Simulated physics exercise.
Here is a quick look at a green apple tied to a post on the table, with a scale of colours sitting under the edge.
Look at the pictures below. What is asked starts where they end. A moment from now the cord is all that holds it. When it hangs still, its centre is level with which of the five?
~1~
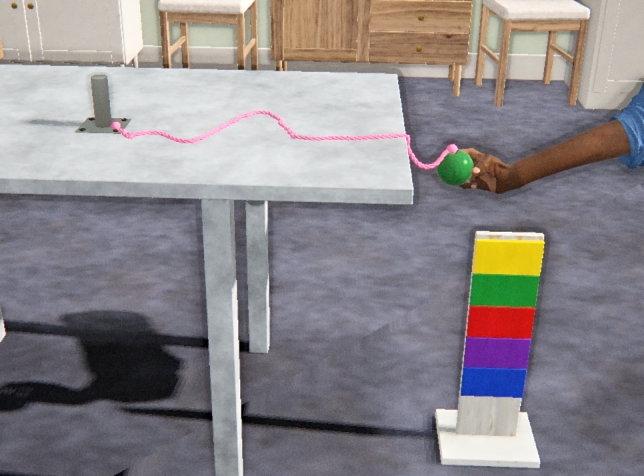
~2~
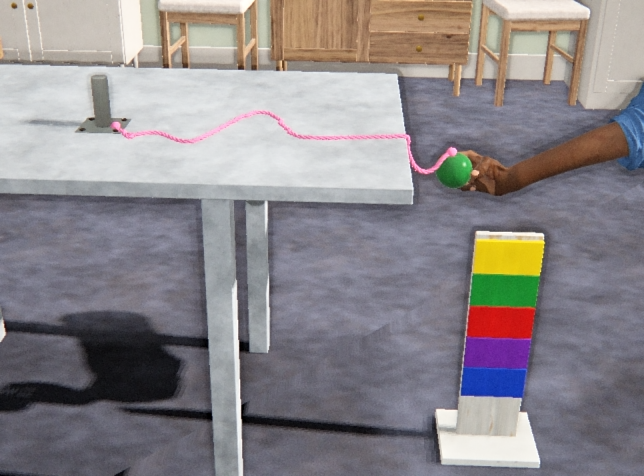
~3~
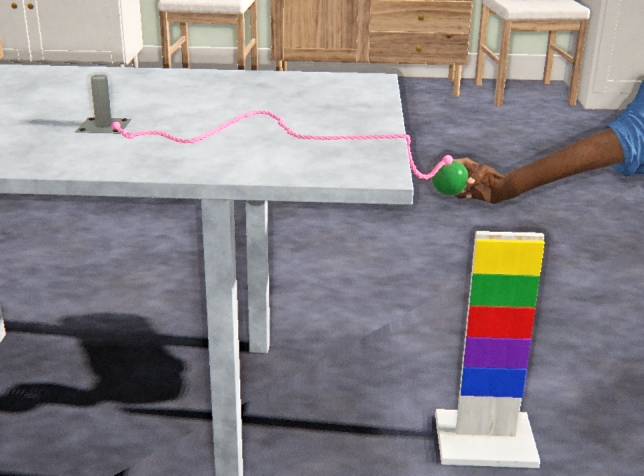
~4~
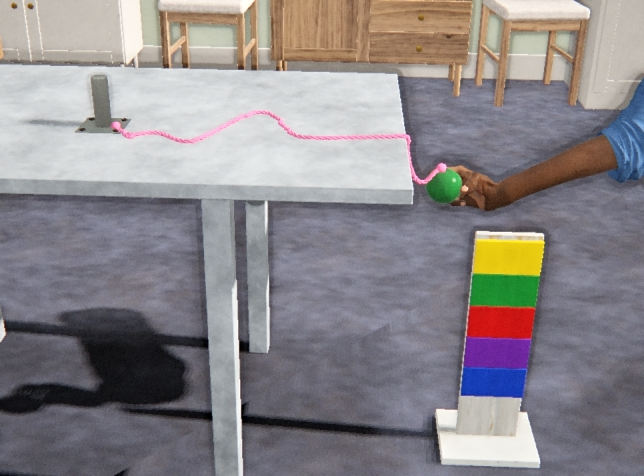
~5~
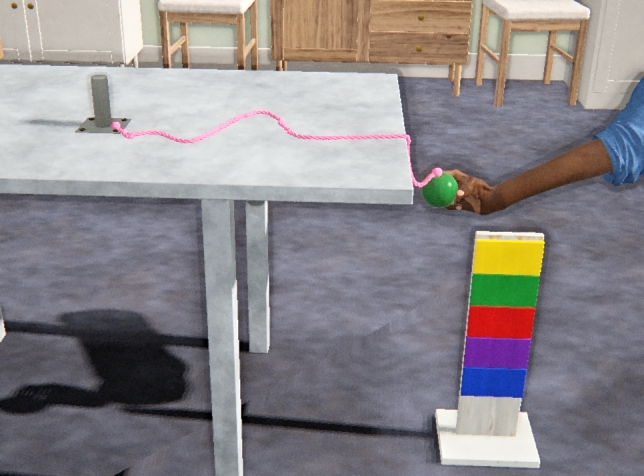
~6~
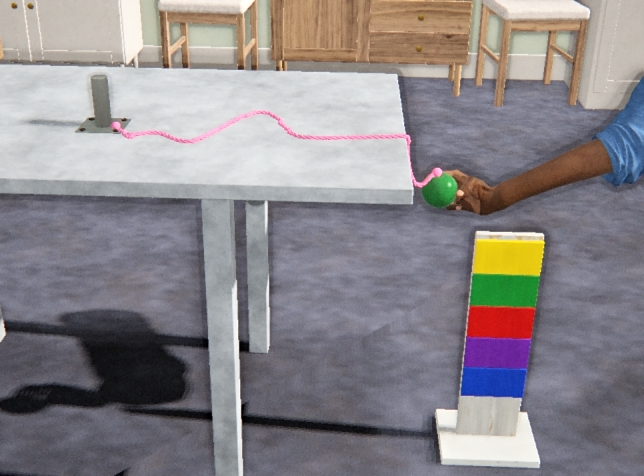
With purple.
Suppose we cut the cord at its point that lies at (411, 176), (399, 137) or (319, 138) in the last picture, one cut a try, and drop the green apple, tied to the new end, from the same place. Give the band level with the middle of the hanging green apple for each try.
Try 1 - red; try 2 - green; try 3 - no band.
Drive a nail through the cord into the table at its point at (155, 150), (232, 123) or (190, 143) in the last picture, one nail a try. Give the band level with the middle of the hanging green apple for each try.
Taking the three tries in turn, you'd get red, green and red.
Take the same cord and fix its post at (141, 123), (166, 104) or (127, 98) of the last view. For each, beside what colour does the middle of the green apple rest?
Blue; blue; purple.
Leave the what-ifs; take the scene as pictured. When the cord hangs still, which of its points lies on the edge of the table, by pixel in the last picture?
The piece you want is at about (280, 123).
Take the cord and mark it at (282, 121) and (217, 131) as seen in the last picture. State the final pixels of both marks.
The first one ends up at (401, 134) and the second one at (285, 130).
A little later, apple near (397, 328); level with red.
Next, apple near (396, 355); level with purple.
When it is over, apple near (390, 355); level with purple. Its centre hangs level with the purple band.
